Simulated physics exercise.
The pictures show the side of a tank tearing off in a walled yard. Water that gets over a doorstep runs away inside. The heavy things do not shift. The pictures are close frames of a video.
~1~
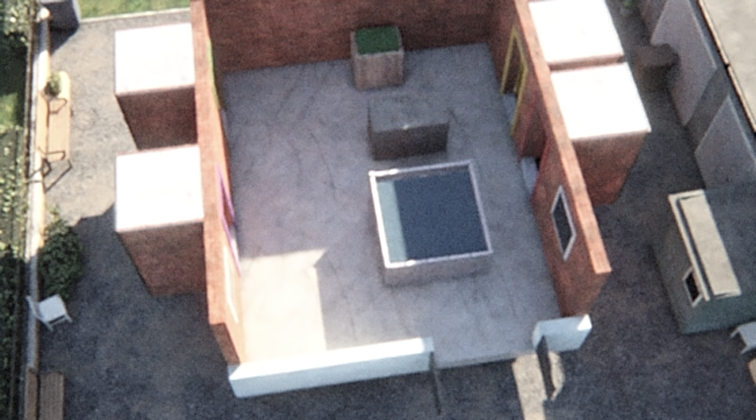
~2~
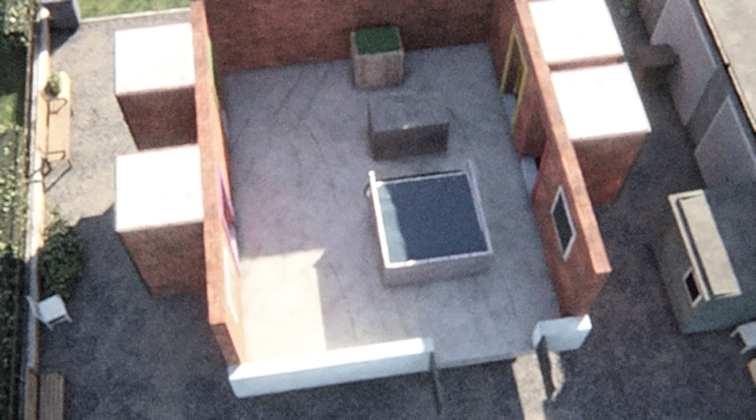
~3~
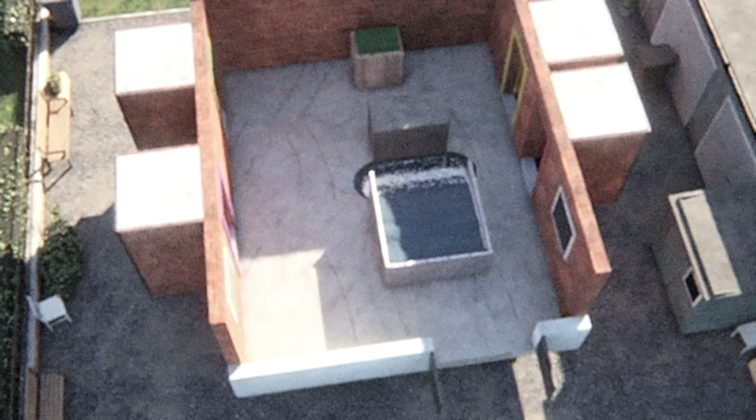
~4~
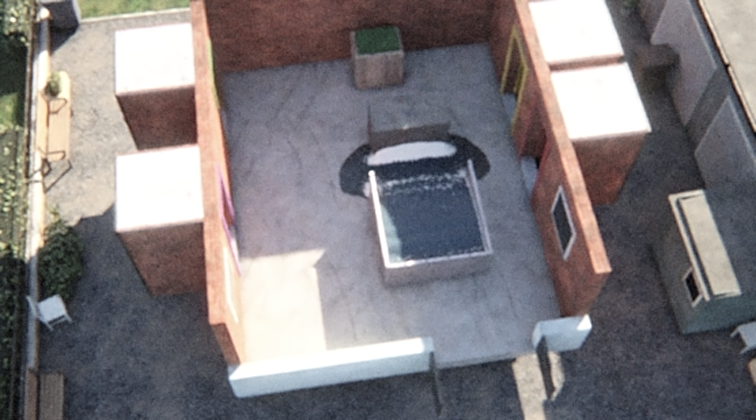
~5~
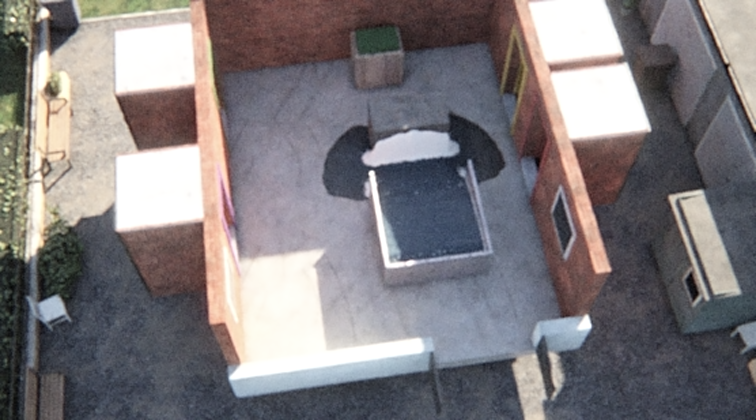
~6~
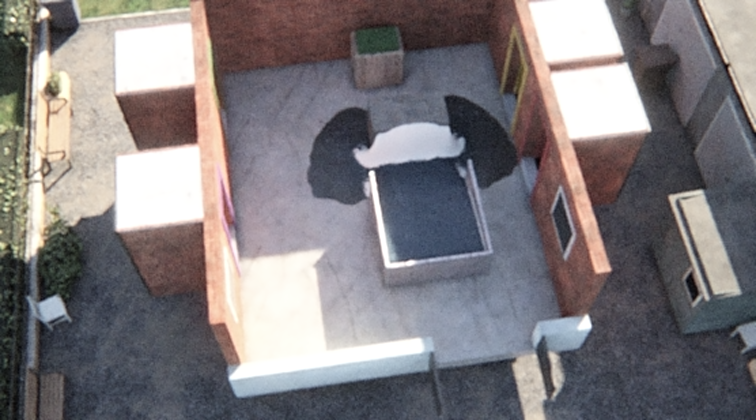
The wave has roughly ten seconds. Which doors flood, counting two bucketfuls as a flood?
In the end: The purple door holds within the limit; the red door holds within the limit; the yellow door floods; the green door holds within the limit.
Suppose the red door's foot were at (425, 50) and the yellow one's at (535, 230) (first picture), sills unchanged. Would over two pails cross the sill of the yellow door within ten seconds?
Then: The yellow one stays under.
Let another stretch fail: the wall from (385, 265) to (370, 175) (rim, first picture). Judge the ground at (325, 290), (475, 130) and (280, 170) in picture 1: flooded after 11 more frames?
In turn: Flooded, clear, covered.
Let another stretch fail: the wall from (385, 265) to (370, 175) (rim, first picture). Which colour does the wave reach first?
The purple-painted one.
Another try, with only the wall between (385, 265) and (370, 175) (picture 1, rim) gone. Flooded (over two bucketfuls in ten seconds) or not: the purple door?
In short: Purple floods.
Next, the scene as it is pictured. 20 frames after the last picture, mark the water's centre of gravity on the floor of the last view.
Roughly at (385, 166).
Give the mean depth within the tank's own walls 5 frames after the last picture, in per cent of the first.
Some 46 per cent.
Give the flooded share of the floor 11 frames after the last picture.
I make it 50 per cent.
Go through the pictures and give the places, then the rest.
In the first frame, still water in the tank at (430, 215).
In the second frame, the front is at (367, 195), out from the gap on the tank's far side.
In the third frame, the front is at (359, 180), out from the gap on the tank's far side.
In the fourth frame, the front is at (350, 161), out from the gap on the tank's far side.
In the fifth frame, water pours out on the tank's far side and has run to (346, 137).
In the sixth frame, water pours out on the tank's far side and has run to (342, 116).
A moment on, water covers 35 % of the floor; the purple door not reached, the red door wet at the sill, nothing in, the yellow door under two buckets in, the green door not reached.
Next, water covers 50 % of the floor; the purple door wet at the sill, nothing in, the red door under two buckets in, the yellow door over two buckets in, the green door wet at the sill, nothing in.
Then, water covers 70 % of the floor; the purple door wet at the sill, nothing in, the red door under two buckets in, the yellow door far over two buckets in, the green door wet at the sill, nothing in.
Later, water covers 85 % of the floor; the purple door wet at the sill, nothing in, the red door under two buckets in, the yellow door far over two buckets in, the green door wet at the sill, nothing in.
In the end, water covers 100 % of the floor; the purple door wet at the sill, nothing in, the red door under two buckets in, the yellow door far over two buckets in, the green door wet at the sill, nothing in.
